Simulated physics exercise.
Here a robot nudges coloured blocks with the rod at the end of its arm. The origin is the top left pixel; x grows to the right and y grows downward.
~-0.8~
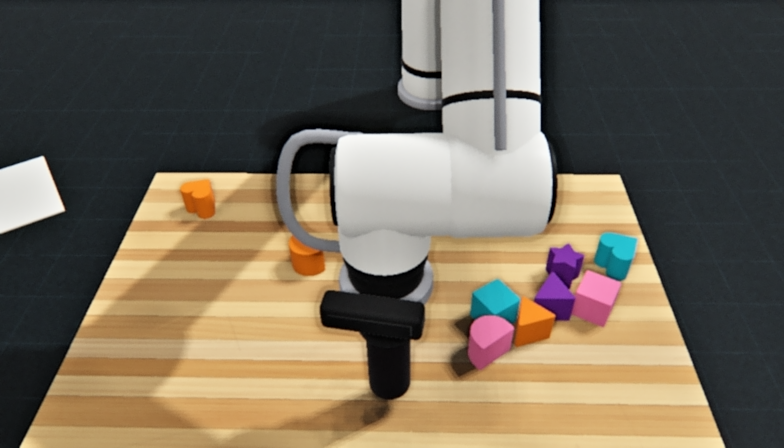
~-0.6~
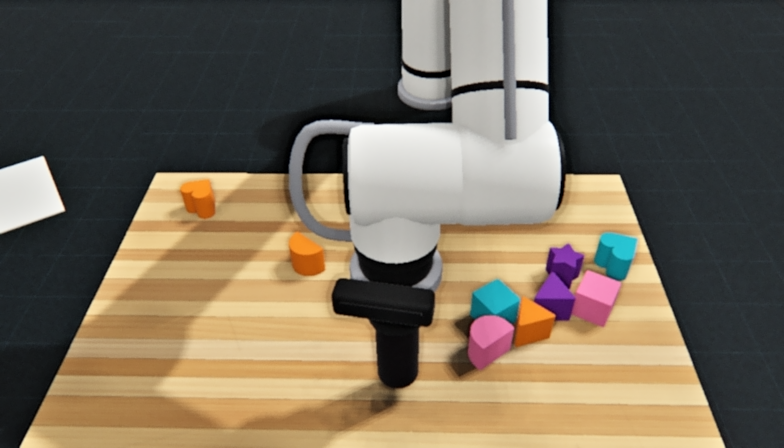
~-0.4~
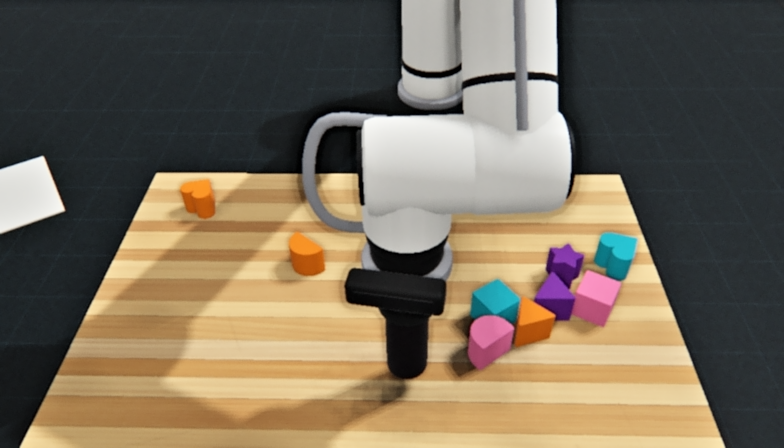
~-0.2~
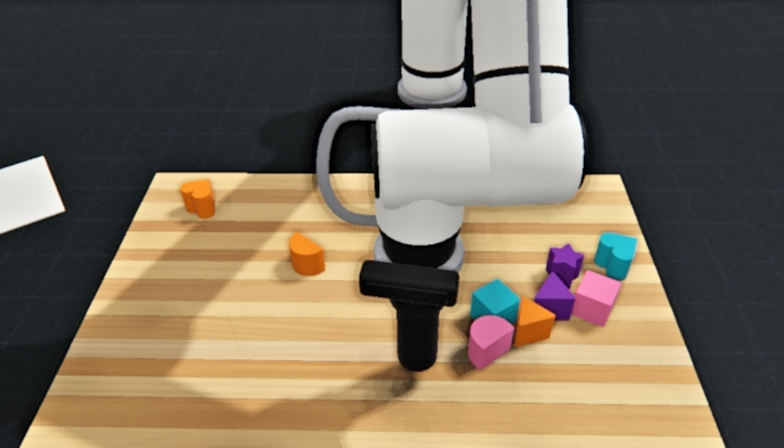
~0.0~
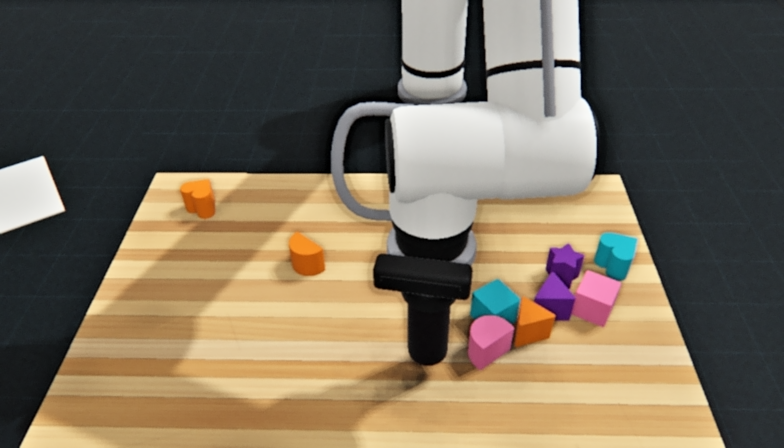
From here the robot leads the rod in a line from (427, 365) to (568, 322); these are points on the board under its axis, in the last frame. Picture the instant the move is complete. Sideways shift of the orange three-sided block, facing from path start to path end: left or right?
It's set to shift right.
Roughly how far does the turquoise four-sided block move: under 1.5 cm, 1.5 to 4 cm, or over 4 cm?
Middling, 1.5 to 4 cm.
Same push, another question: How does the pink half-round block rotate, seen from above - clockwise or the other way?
From overhead, clockwise.
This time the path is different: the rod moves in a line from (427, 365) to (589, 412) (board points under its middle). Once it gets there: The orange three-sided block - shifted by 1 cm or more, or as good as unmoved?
By the last moment, the orange three-sided block will still be in its place.
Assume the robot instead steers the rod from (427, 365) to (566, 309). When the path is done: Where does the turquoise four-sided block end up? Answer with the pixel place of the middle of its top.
Its top centre is at about (513, 277).
On the path given first. One third of the way, rod at (479, 336); pink half-round block at (519, 327), turned 15° clockwise; orange three-sided block at (542, 311), turned 45° anticlockwise.
Two thirds of the way, rod at (527, 321); pink half-round block at (565, 332), turned 55° clockwise; turquoise four-sided block at (510, 287), turned 60° anticlockwise; orange three-sided block at (571, 310), turned 75° anticlockwise.
At the end, rod at (572, 307); pink half-round block at (579, 334), turned 80° clockwise; turquoise four-sided block at (511, 286), turned 70° anticlockwise; orange three-sided block at (607, 310); purple three-sided block at (562, 276), turned 20° anticlockwise.
